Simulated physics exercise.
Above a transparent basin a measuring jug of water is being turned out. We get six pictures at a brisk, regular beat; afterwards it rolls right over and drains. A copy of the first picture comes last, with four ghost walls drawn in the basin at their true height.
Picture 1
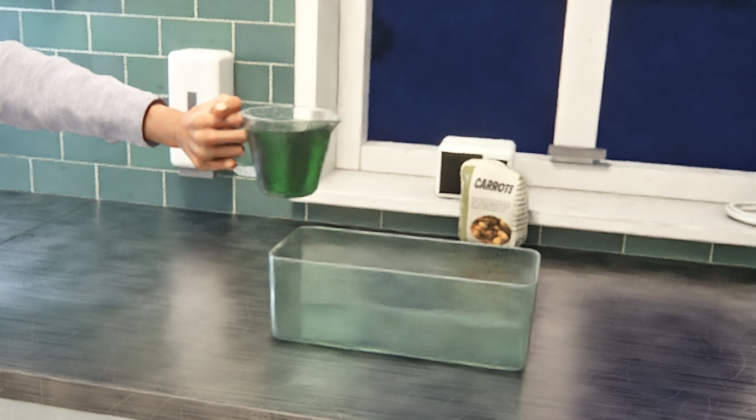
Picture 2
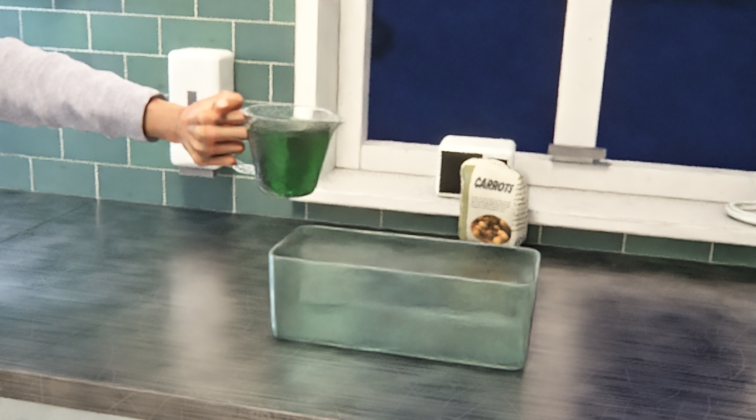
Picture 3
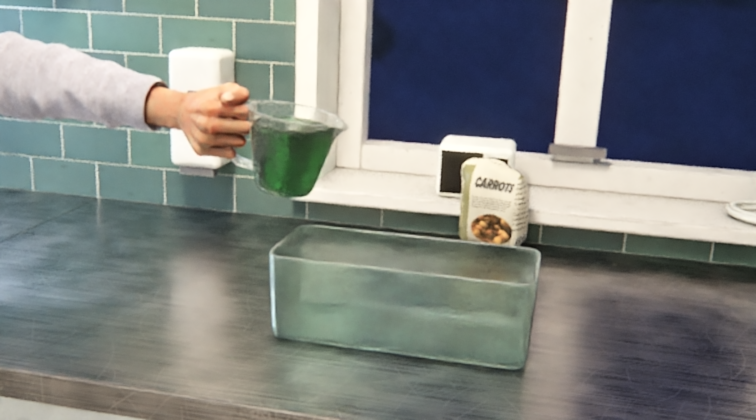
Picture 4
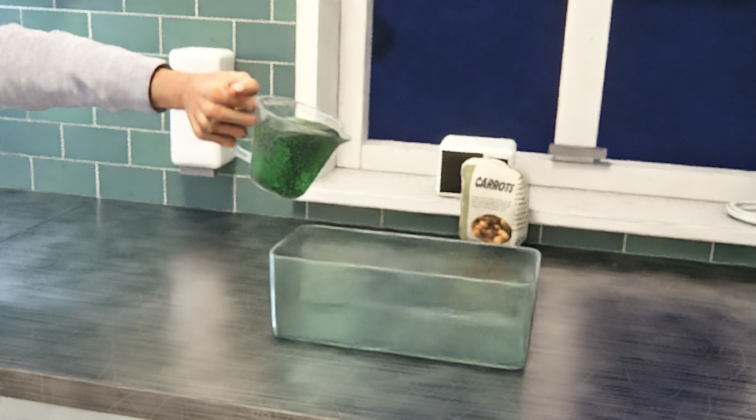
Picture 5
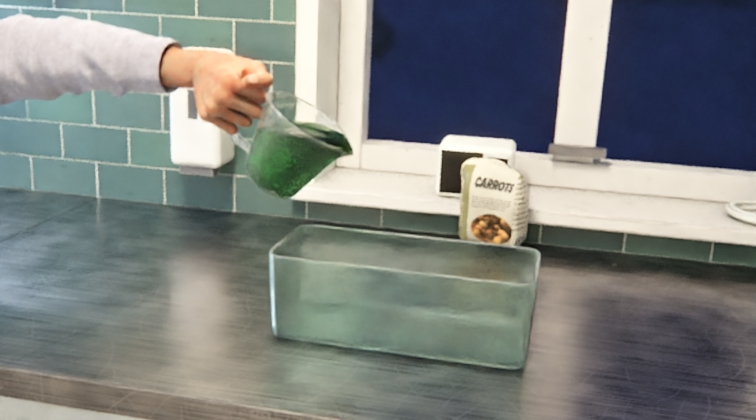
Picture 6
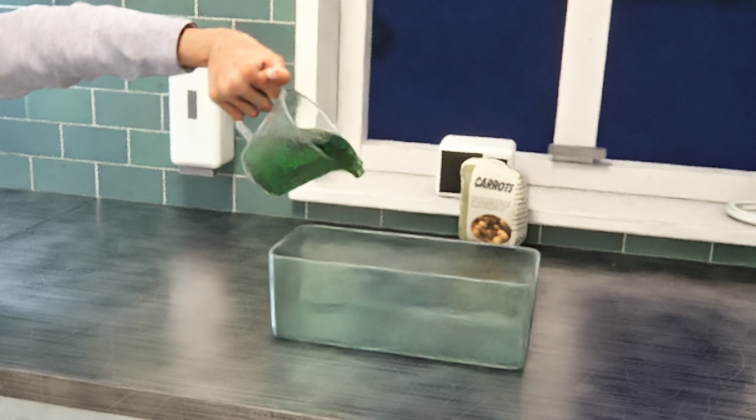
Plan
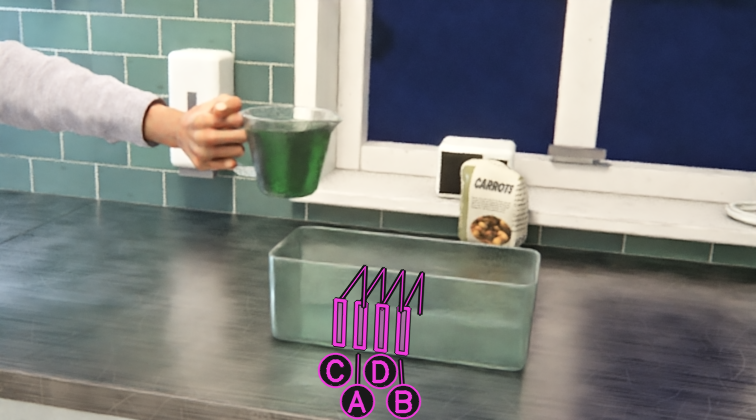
A hand held a clear measuring jug of green liquid above a glass basin on a dark counter, then gradually tilted it to the right until the liquid reached the spout and began coming over.
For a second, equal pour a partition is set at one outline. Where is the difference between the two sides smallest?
I would pick place A.
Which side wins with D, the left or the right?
The left side.
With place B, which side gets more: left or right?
The left side.
On the marked copy, A at (358, 354); B at (400, 360); C at (337, 351); D at (379, 357).
With A, about 57 % ends left of the wall and 41 % right of it.
With B, about 91 % ends left of the wall and 4 % right of it; 4 % is lost outside.
With C, about 10 % ends left of the wall and 90 % right of it.
With D, about 88 % ends left of the wall and 10 % right of it.
